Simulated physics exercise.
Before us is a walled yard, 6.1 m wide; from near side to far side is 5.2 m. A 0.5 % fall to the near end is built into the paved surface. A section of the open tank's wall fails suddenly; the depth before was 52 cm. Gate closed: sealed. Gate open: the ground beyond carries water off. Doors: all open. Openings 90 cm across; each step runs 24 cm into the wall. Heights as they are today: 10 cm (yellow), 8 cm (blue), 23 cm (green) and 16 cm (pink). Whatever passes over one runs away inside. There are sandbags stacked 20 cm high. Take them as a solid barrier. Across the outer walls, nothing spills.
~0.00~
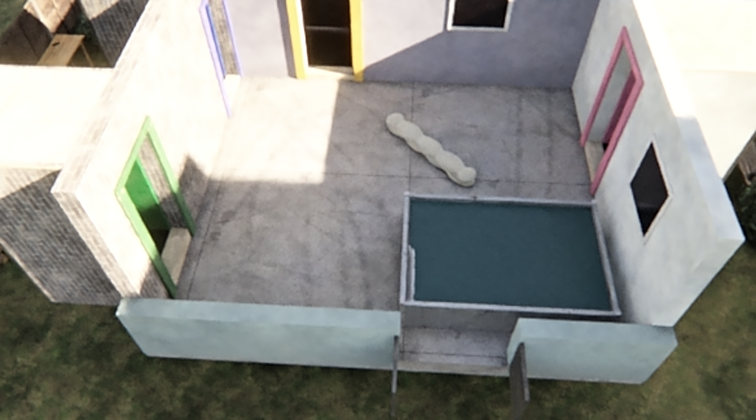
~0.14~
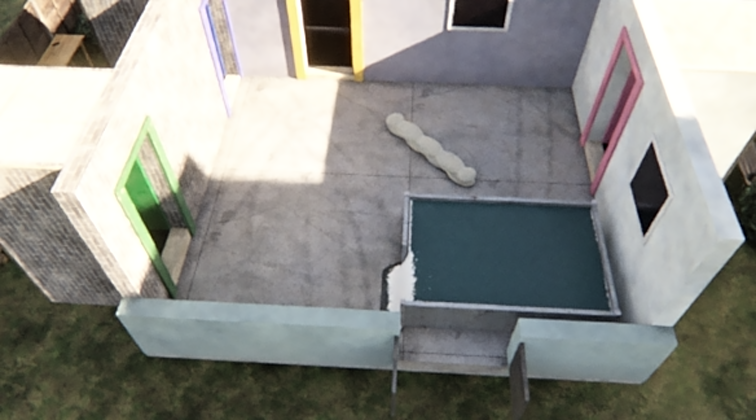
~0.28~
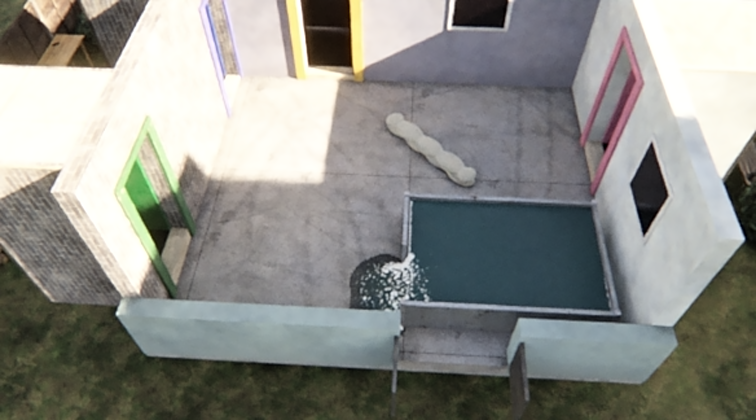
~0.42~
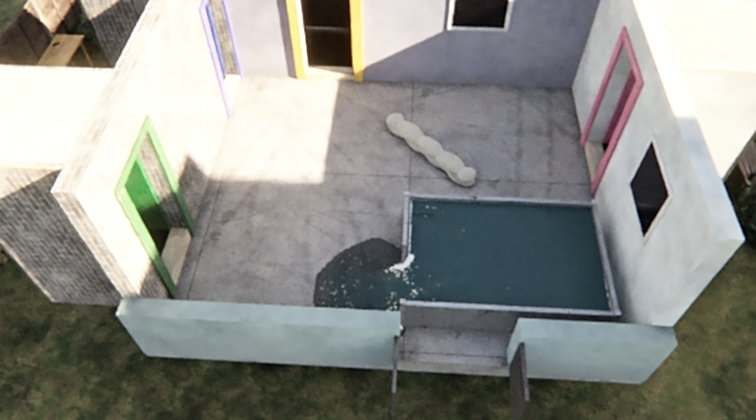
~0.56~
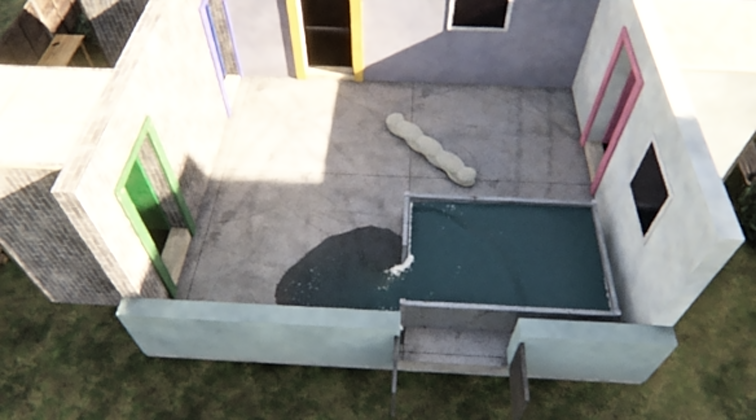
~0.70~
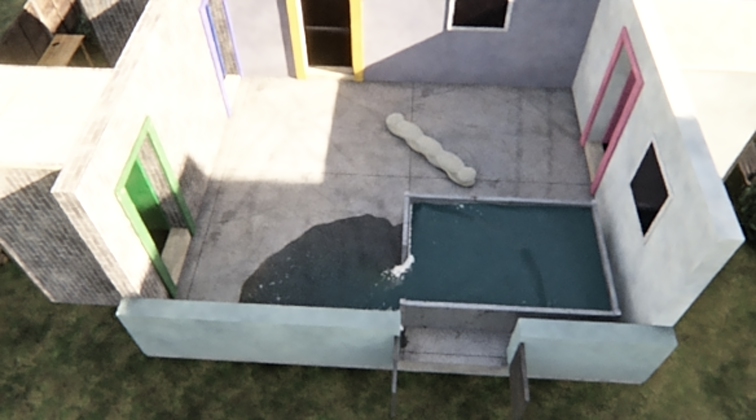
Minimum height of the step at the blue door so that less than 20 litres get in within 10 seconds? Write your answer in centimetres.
Roughly 13 cm.
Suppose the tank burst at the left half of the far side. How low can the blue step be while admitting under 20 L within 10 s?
With that break, close to 22 cm.
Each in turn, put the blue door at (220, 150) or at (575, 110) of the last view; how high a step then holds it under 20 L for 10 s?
5.5 and 7.5 cm.
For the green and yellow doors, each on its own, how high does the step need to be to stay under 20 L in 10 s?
About 24 cm at green and about 10.0 cm at yellow.
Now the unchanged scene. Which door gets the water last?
Coming last is the pink one.
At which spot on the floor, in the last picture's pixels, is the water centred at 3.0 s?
I'd say around (399, 266).
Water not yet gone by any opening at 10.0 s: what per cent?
Some 94 per cent remains.
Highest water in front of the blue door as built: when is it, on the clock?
Near 8.0 seconds.
After 1.4 s water covers 20 % of the floor, deepest (33 cm) near (164, 329); it has not reached the blue door.
After 3.0 s water covers 35 % of the floor, deepest (31 cm) near (164, 329); it has not reached the blue door.
After 10.0 s water covers 95 % of the floor, deepest (12 cm) near (588, 211); 12 cm at the blue door, 81 litres in over its 8 cm step.
At the blue door as built, the water arrived by 3.1 s and peaked near 14 cm at 8.2 s.
With a step of 11.5 cm, 33 litres would have come in within the 10 s; with 16 cm, 4 litres. So under 20 litres takes about 13 cm.
